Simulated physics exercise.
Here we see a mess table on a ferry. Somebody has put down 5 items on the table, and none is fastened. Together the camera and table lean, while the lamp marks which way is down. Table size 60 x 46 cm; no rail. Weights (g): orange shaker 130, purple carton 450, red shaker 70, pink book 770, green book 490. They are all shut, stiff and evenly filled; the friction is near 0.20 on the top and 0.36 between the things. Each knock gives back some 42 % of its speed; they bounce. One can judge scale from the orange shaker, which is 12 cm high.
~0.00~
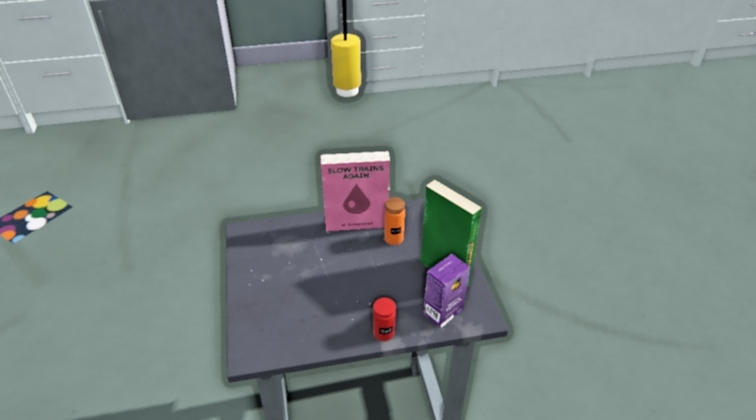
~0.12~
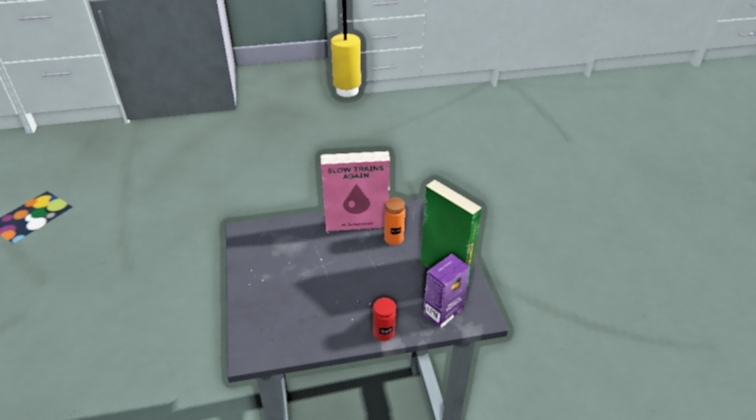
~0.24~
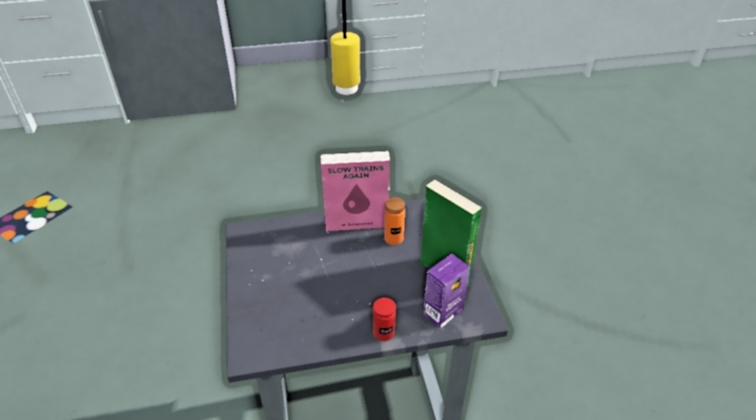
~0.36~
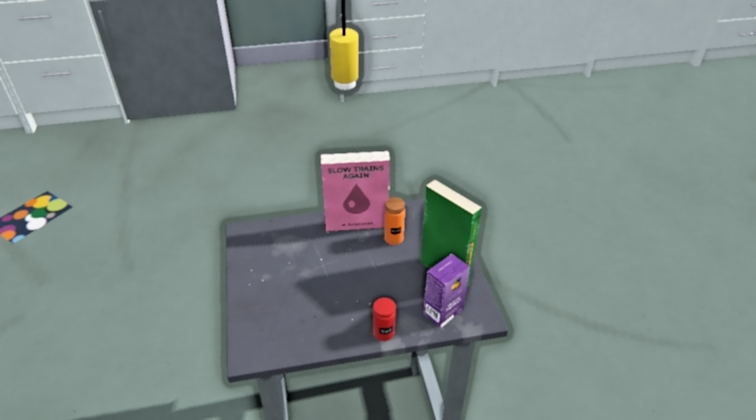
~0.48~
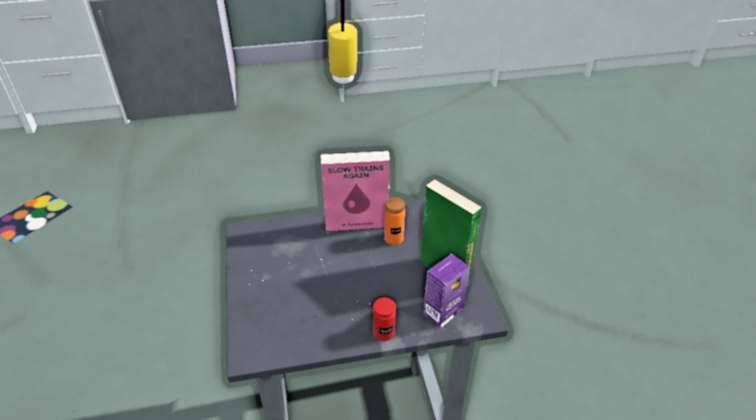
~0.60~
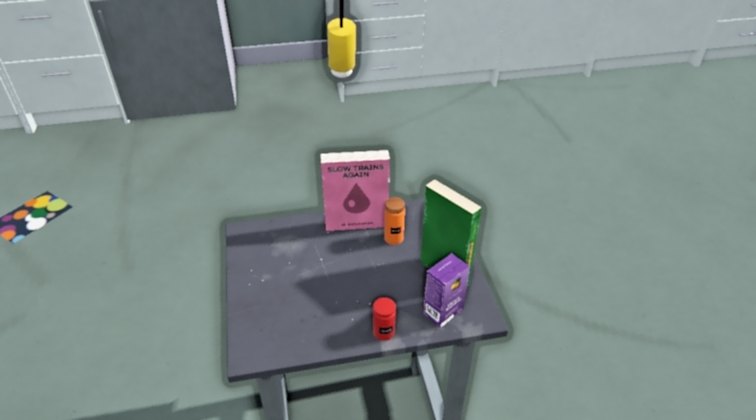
A yellow cylinder hanging on a dark cord drifts very slightly left and upward above a grey table, seen from above in a room with pale cabinets along the far wall. On the table stand a pink book at the back, an orange shaker beside it, a green book and purple carton at right, and a red shaker in front. Nothing on the table visibly shifts, and the view stays steady.
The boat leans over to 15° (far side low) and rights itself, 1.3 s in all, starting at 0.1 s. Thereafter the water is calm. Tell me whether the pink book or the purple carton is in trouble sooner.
Sooner in trouble is the former of the two.
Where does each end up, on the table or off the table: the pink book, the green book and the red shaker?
When everything stops, the pink book is out of bounds, the green book is still in bounds, and the red shaker is still in bounds.
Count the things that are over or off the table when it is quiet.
The count comes out at 1.
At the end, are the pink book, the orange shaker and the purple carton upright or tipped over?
In the last frame the pink book does not stay up, the orange shaker remains up and the purple carton remains up.
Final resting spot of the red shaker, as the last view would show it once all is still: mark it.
You'll see it about at (378, 295) in the last picture.
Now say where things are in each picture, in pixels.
In the first picture, boat level; pink book (356, 193); purple carton (446, 291).
In the second picture, boat level; green book (449, 237); orange shaker (394, 222).
In the third picture, boat heeled 2°, far side down; red shaker (384, 320); green book (449, 237).
In the fourth picture, boat heeled 5°, far side down; orange shaker (394, 222); red shaker (384, 320).
In the fifth picture, boat heeled 9°, far side down; green book (449, 237); orange shaker (394, 222).
In the sixth picture, boat heeled 13°, far side down; pink book (356, 192); purple carton (446, 291).
By 1.10 s, boat heeled 7°, far side down; pink book now off the table; purple carton 7 cm from its spot near (438, 270); green book 6 cm from its spot.
By 1.40 s, boat level; purple carton 7 cm from its spot near (437, 267); green book 7 cm from its spot; orange shaker 7 cm from its spot.
When it is over (1.9 s), off the table, pink book; not toppled but over 5 cm from the start, orange shaker, purple carton, red shaker and green book. End places, in pixels of the last picture, purple carton near (437, 267). Pink book went at 0.88 s; purple carton was never lost.
